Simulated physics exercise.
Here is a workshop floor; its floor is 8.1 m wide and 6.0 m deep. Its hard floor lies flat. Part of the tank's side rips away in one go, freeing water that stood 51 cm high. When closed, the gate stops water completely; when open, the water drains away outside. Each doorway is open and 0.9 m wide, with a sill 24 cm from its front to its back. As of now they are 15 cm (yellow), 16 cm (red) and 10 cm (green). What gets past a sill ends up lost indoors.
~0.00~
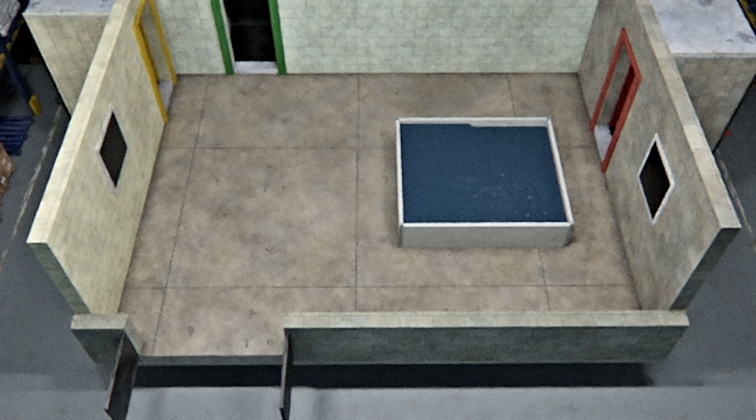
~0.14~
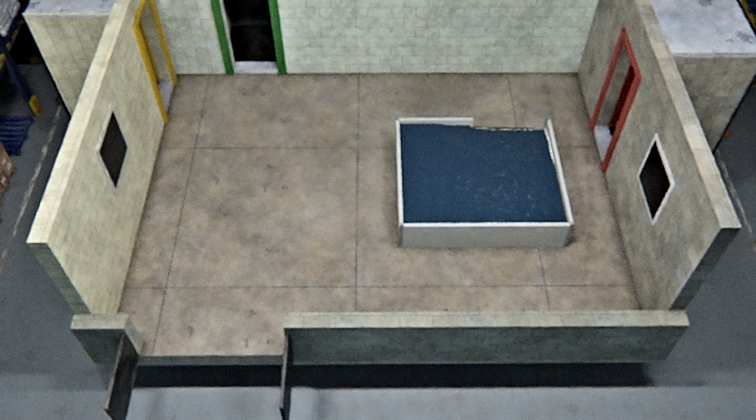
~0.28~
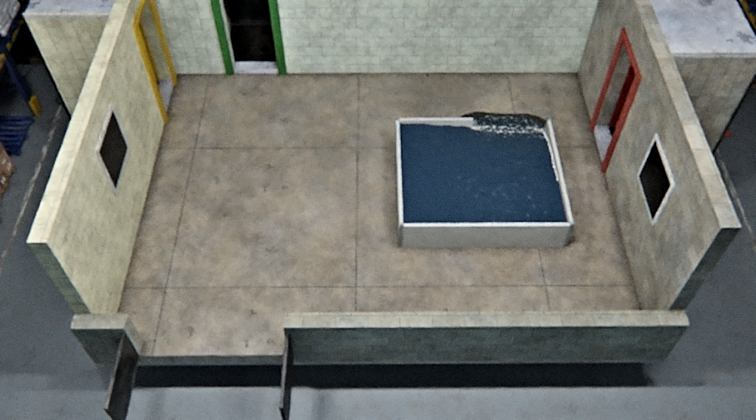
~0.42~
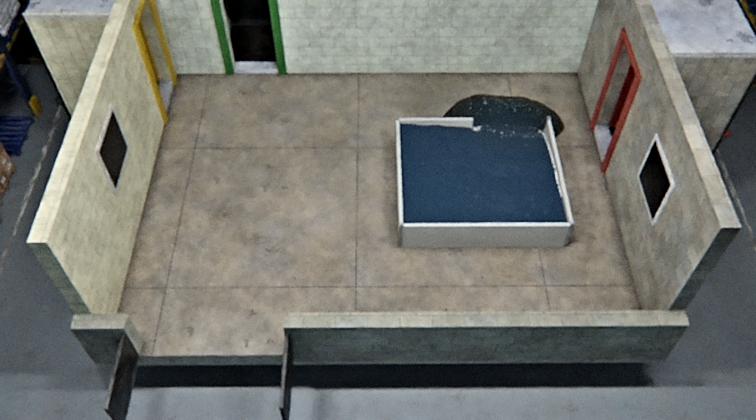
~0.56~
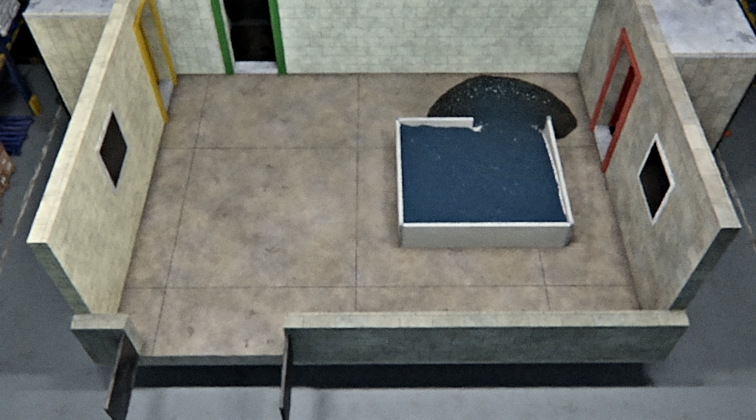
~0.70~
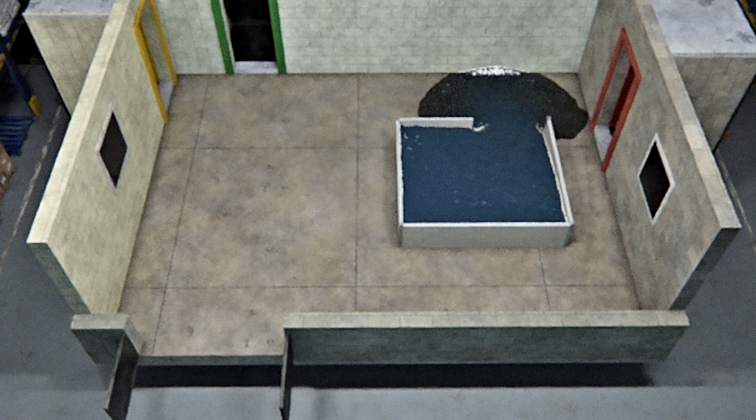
Tank of dark blue water in a walled room breaking open at the far side, water spreading across floor to back wall.
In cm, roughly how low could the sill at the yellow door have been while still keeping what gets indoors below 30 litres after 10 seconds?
About 8.5 cm.
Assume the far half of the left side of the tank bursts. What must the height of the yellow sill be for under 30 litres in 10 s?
Then the minimum is about 17 cm.
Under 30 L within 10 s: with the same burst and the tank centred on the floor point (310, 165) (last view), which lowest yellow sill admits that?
Some 16 cm.
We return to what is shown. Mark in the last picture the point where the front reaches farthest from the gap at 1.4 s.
At about (392, 74).
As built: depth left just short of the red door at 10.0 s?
Roughly 7.5 cm deep.
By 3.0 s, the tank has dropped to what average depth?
Around 29 cm on average.
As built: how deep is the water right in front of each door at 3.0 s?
Reading in centimetres: Yellow = 0, red = 12, green = 3.
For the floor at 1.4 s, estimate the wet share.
Some 10 per cent is wet.
After 1.4 s water covers 10 % of the floor, deepest (34 cm) near (500, 80); it has not reached the yellow door.
After 3.0 s water covers 30 % of the floor, deepest (35 cm) near (570, 74); it has not reached the yellow door.
After 10.0 s water covers 95 % of the floor, deepest (13 cm) near (639, 338); 9 cm at the yellow door, 0 litres in over its 15 cm sill.
At the yellow door as built, the water arrived by 4.0 s and peaked near 14 cm at 4.6 s.
Run again over the same 10 s with other heights there, 54 litres in over 7 cm, 17 litres over 9.5 cm. The limit of 30 litres is kept from about 8.5 cm up.
